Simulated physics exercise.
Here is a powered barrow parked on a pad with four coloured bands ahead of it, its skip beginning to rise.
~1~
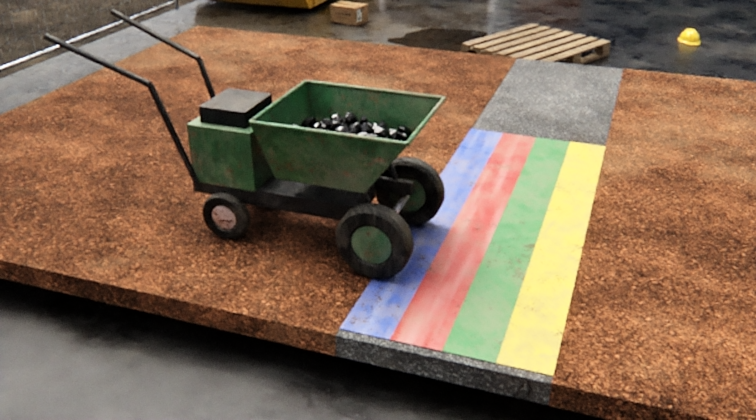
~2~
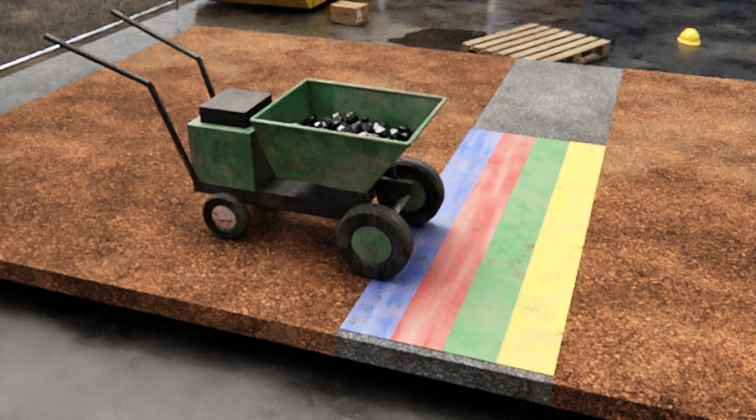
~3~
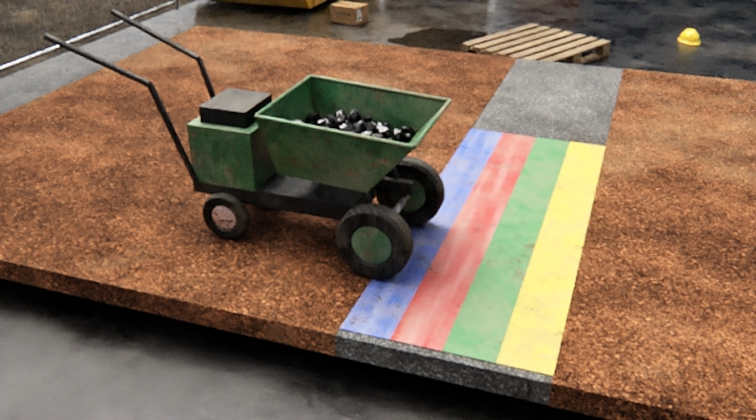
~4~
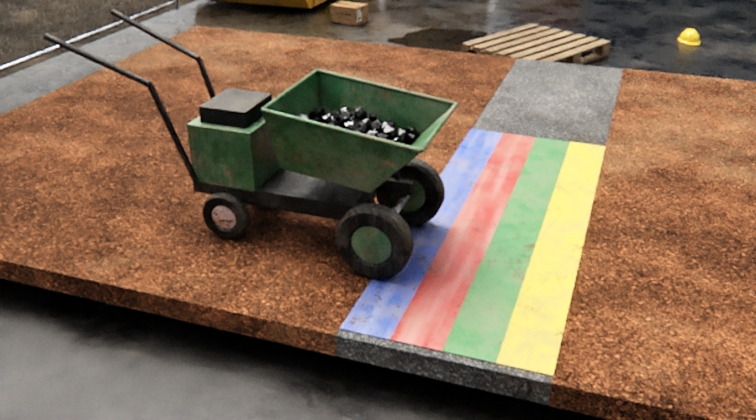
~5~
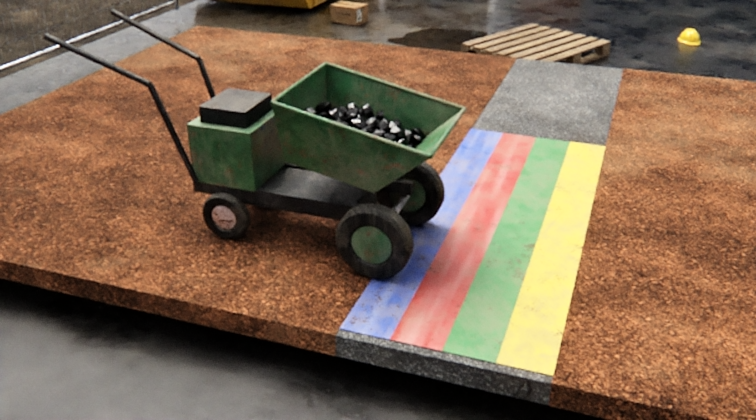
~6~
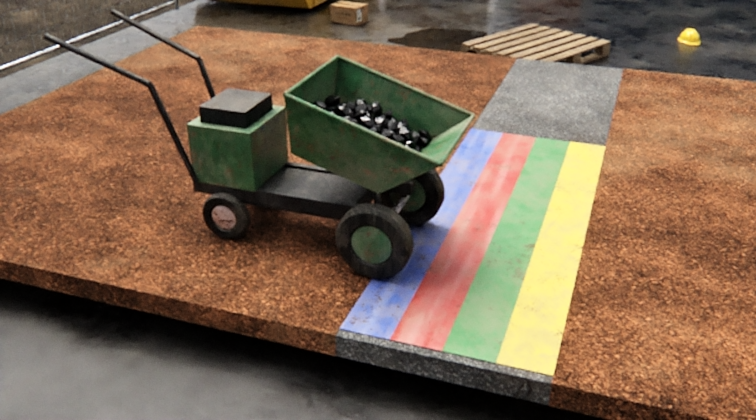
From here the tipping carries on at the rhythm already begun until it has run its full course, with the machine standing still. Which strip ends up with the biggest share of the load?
The yellow strip.
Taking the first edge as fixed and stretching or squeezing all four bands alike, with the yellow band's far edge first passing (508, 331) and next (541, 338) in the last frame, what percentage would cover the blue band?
First case 0 per cent, second case 0 per cent.
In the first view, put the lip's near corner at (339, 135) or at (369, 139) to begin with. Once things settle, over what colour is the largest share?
Going by the pictures, the first try gives that red strip and the second gives green.
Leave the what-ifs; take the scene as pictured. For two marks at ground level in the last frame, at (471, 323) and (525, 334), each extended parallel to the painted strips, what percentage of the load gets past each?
About 80 % and 40 %.
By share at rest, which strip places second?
Second: The green strip.
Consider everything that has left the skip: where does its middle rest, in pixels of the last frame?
(540, 267).
Shortly afterwards, skip tipped steeply; the whole lot in the skip.
Next, skip tipped right over; the bulk in the skip; a little over the green strip; a little over the yellow strip.
Some moments later, skip tipped right over; near a quarter in the skip; near a quarter over the green strip; near a third over the yellow strip; a little off the paint.
In the end, skip tipped right over; near a quarter in the skip; none at all over the blue strip; none at all over the red strip; near a quarter over the green strip; near a third over the yellow strip; a little off the paint.
